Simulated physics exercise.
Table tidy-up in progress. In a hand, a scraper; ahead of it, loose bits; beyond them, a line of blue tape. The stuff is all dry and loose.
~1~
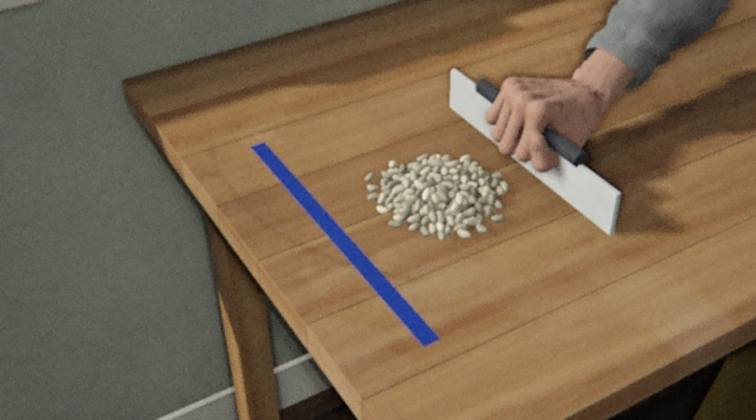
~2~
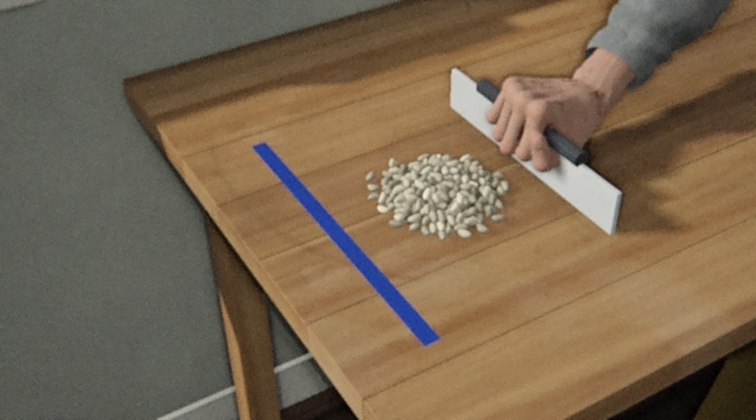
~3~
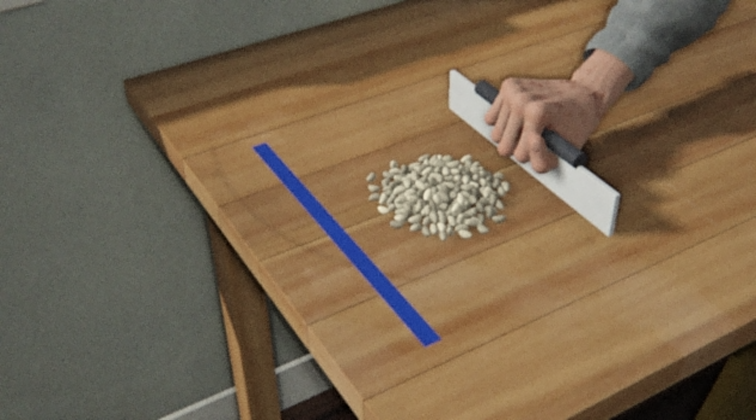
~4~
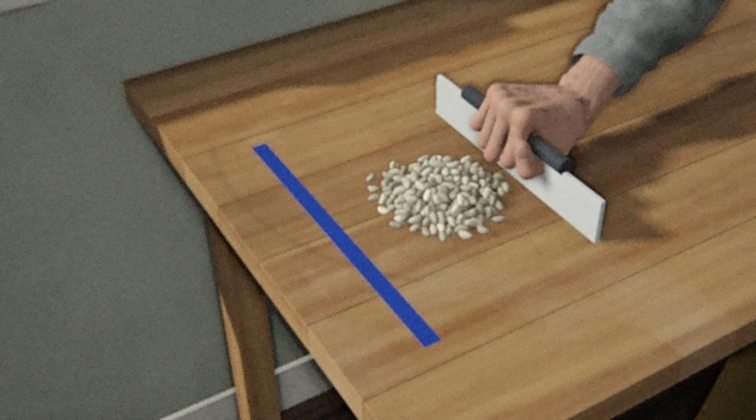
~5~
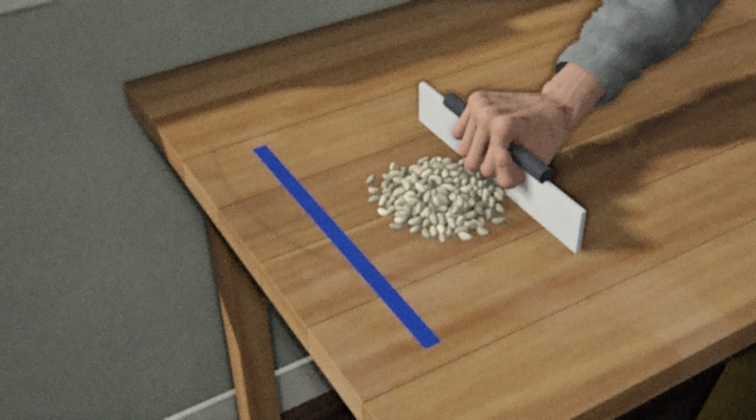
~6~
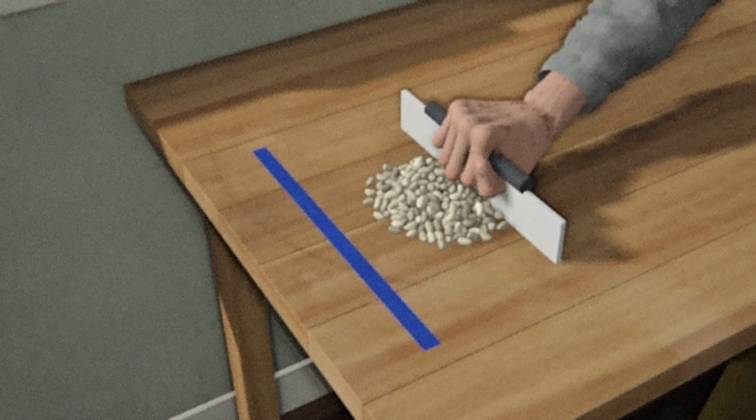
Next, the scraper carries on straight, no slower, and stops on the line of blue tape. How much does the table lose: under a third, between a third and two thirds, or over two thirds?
Fails to reach a third.
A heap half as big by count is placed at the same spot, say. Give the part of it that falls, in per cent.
Around 0 percent.
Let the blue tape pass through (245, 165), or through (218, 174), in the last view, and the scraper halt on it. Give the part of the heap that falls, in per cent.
First try close to 50 percent, second try close to 90 percent.
Shortly afterwards, scraper still moving, near (402, 177); heap all on the table, its front near (318, 242).
Next, scraper stopped at the blue tape; heap a little over the edge.
In the end, scraper stopped at the blue tape; heap a little over the edge.
